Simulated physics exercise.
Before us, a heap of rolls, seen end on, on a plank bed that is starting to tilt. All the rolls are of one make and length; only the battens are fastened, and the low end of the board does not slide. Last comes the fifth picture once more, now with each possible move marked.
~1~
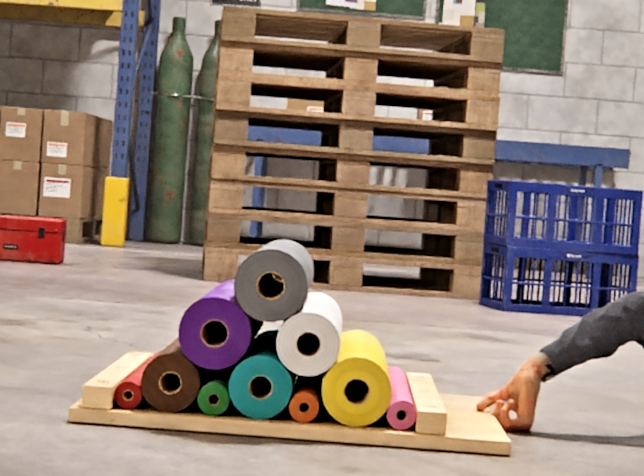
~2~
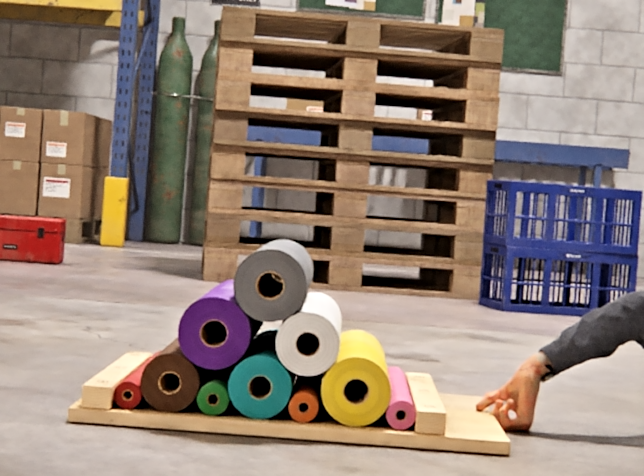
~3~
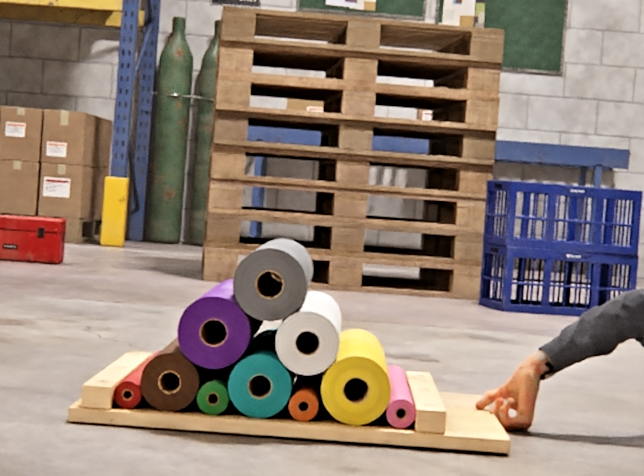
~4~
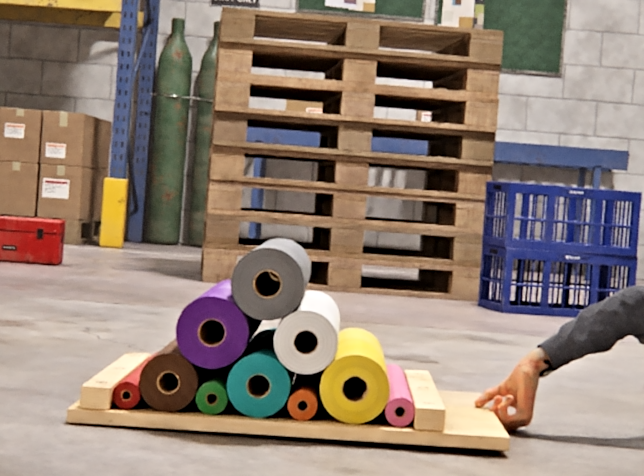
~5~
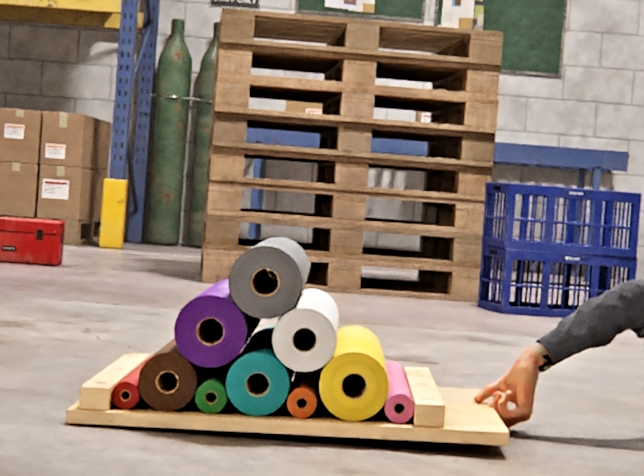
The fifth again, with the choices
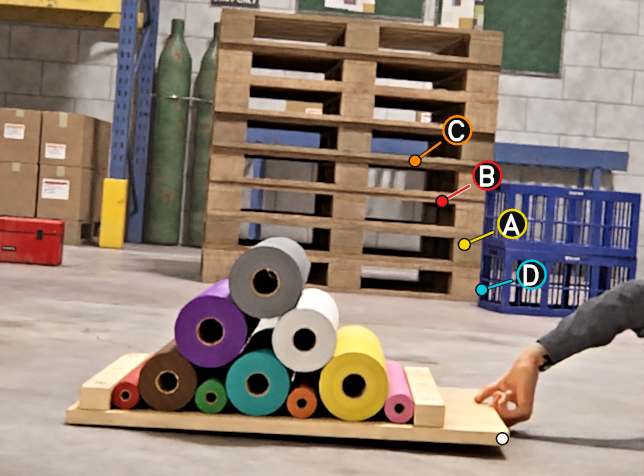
A hand at the right edge keeps its fingers on the end of a plank board on a warehouse floor, and board and rolls shift very slightly left, seen end on from a low, nearly still camera. Gray tops the heap, purple and white sit beneath, and red, brown, green, teal, orange, yellow and pink line the bottom between battens. Pallets, green cylinders, boxes and blue crates stand motionless behind.
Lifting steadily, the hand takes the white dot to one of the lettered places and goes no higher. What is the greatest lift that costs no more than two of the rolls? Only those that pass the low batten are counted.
Stop at B.
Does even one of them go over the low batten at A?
At A: No.
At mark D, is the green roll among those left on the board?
The green roll: Yes.
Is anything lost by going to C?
Yes.
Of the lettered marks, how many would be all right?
Three of the four.
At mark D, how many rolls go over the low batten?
At D the number is none.
On the marked copy, A at (465, 245); B at (442, 201); C at (415, 161); D at (482, 290); the white dot at (503, 439).
Taking B. A third of the way, board at 20°.
Two thirds of the way, board at 34°.
When it is over, board at 34°, two over the low batten (purple, grey).
As for the rest, A none over the low batten; C three over the low batten (white, purple, grey); D none over the low batten.
